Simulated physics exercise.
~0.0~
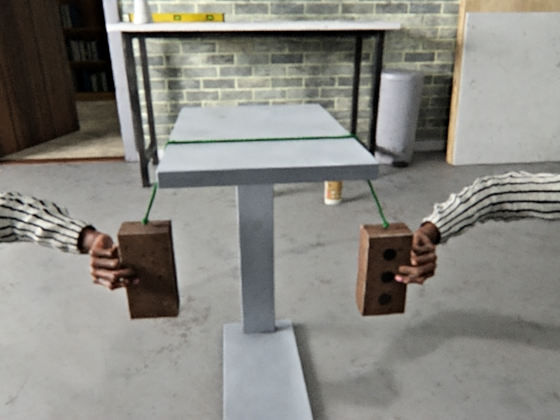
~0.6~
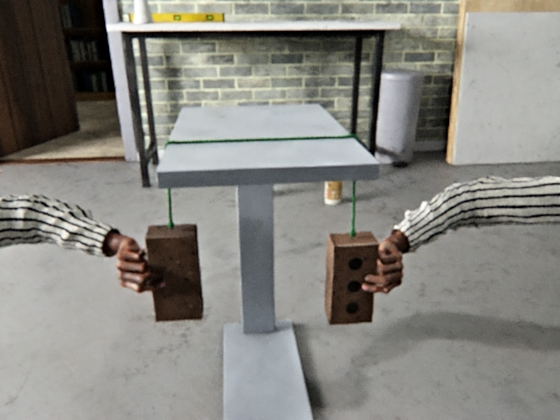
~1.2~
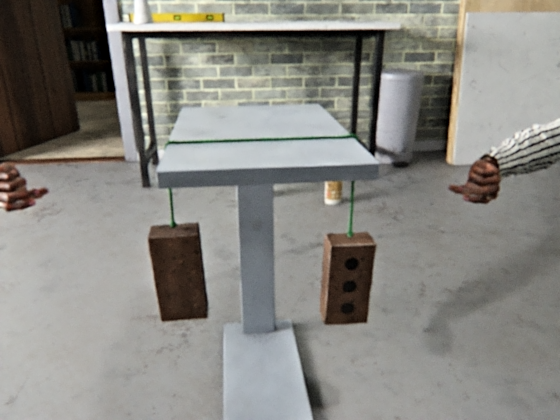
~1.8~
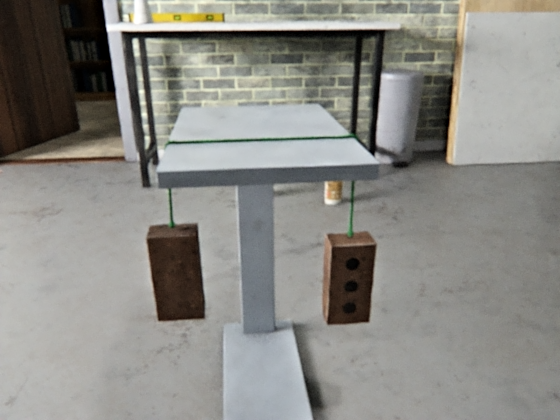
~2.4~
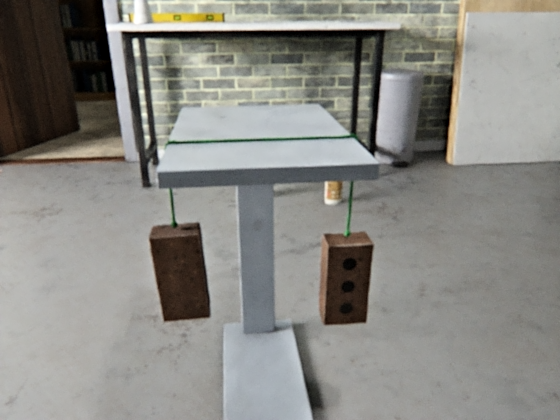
We see two hands holding bricks tied to the ends of a green string laid across a gray side table. The hands bring the bricks inward, let go and withdraw, and both bricks stay hanging at about the same height.
